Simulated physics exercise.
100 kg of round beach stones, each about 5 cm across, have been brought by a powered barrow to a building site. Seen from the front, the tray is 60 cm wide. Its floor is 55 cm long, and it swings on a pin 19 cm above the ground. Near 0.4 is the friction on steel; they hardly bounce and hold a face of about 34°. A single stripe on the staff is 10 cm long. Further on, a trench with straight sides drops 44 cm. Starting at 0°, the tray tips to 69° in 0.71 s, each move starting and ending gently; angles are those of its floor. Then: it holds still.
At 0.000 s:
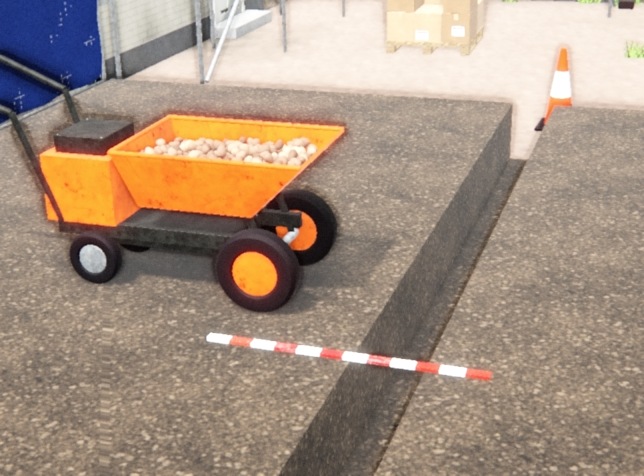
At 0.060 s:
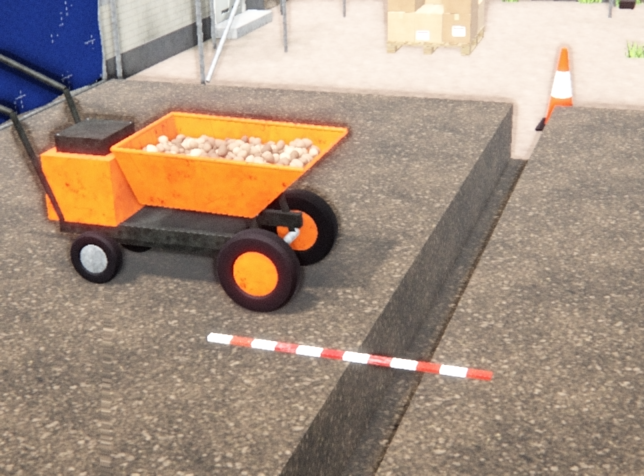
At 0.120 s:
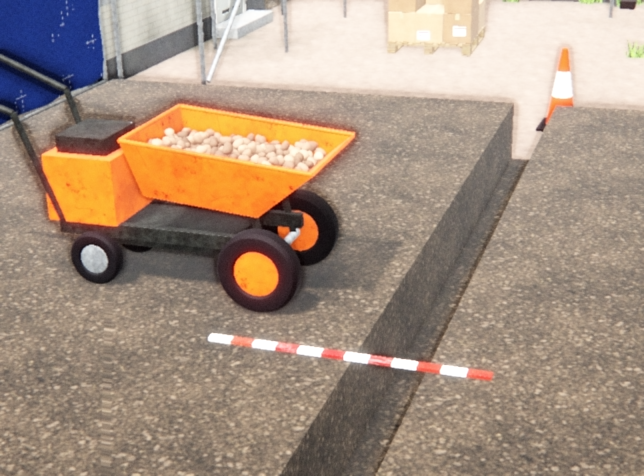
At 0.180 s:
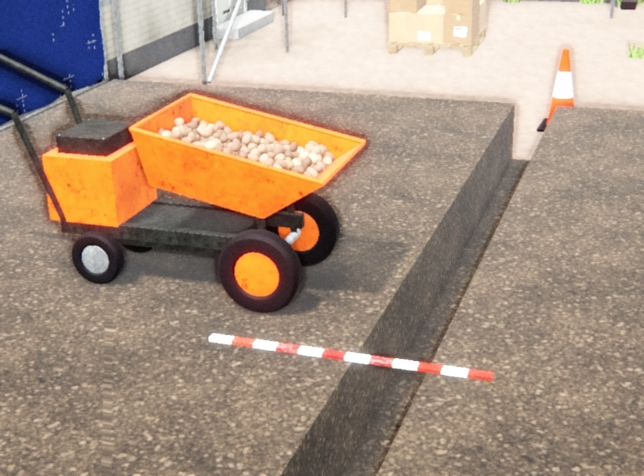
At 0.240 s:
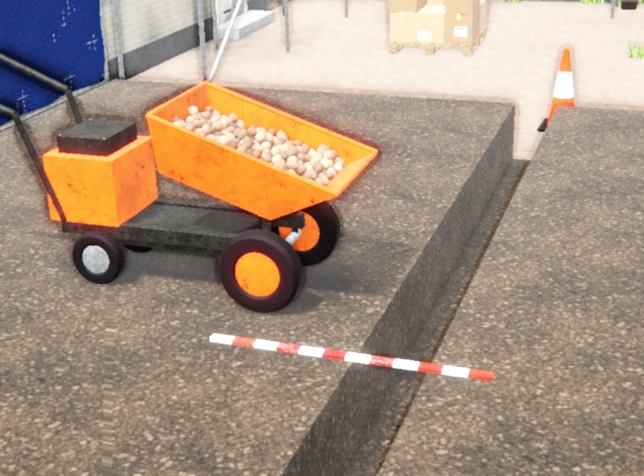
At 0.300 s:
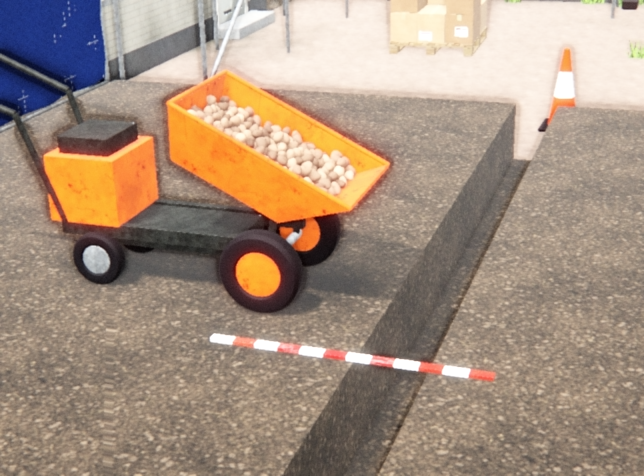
We see an orange wheeled barrow loaded with pale stones standing left of a narrow trench, a red-and-white staff lying nearby; its tray tilts steadily, the left end rising and the lip dipping to the right, stones still inside.
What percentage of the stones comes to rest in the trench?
About 68 per cent.
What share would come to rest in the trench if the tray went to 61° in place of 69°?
Roughly 60 percent.
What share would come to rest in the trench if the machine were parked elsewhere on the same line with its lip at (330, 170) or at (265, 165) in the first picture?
The first gives about 30 percent and the second about 95 percent.
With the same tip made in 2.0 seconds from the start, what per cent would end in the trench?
Near 90 per cent.
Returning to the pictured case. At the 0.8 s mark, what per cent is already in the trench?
About 35 per cent by then.
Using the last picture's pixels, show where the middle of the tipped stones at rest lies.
Near (442, 374).
After 0.5 s the floor is at 58°; 100 % in the tray; the foremost stones are at (379, 239).
After 0.8 s the floor is at 69°; 64 % in the tray, 34 % in the trench, 2 % past the trench; the foremost stones are at (466, 308).
After 1.2 s the floor is at 69°; 8 % in the tray, 60 % in the trench, 32 % past the trench; the foremost stones are at (617, 330).
After 3.1 s the floor is at 69°; 0 % in the tray, 68 % in the trench, 32 % past the trench; the foremost stones are past the picture's edge.
